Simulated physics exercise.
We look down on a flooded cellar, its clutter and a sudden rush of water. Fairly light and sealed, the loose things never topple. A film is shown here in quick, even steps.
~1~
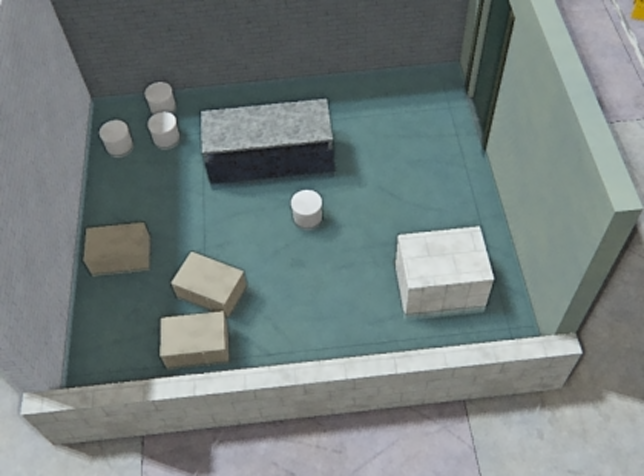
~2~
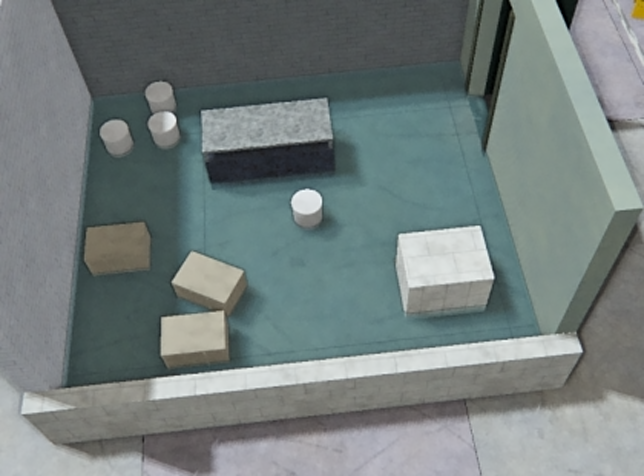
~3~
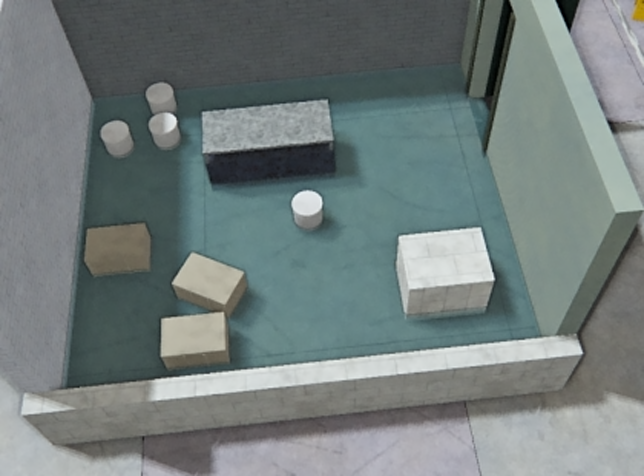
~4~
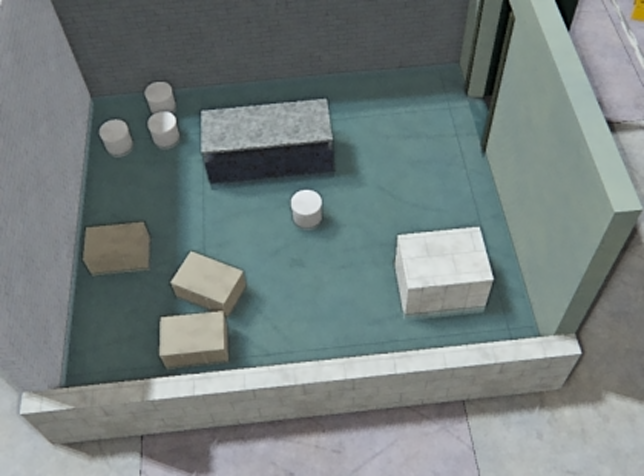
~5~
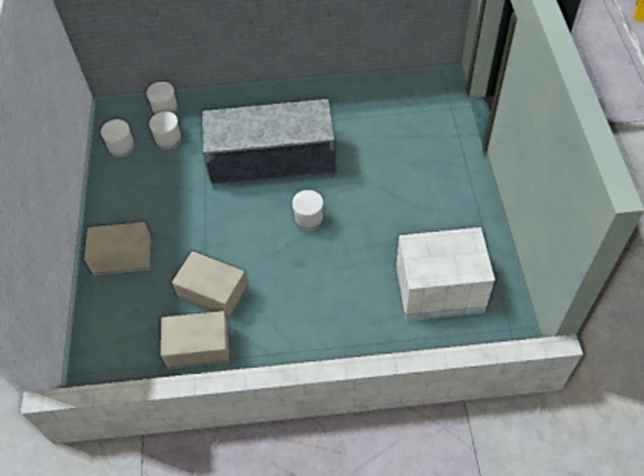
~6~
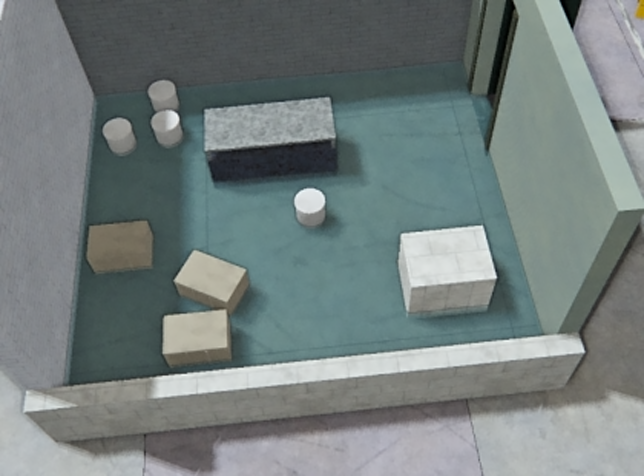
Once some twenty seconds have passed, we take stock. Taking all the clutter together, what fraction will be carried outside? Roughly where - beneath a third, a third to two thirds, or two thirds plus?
My prediction is the low band.
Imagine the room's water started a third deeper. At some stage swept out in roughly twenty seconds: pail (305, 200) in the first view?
Item status: Exited.
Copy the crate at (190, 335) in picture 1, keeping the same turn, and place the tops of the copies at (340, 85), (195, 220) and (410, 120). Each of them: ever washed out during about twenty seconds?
Note - in order: Out of the scene / retained / out of the scene.
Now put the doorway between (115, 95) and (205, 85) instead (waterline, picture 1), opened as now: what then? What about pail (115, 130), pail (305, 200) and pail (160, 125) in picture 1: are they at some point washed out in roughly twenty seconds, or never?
As listed: Through, left behind, through.
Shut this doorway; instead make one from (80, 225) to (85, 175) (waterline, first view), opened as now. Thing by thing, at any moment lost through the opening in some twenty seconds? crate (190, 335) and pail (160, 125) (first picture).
Outcome by order: Not lost; exits.
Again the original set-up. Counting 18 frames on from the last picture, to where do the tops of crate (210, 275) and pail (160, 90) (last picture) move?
I'd expect them close to (241, 262) and (212, 82).
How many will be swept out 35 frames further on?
All told, it is 1.
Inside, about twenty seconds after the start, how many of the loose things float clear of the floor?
6.
A moment on, 0 of 7 are out; 7 afloat.
Next, 0 of 7 are out; 7 afloat.
Later, 1 of 7 are out; 6 afloat.
In the end, 1 of 7 are out; 6 afloat.
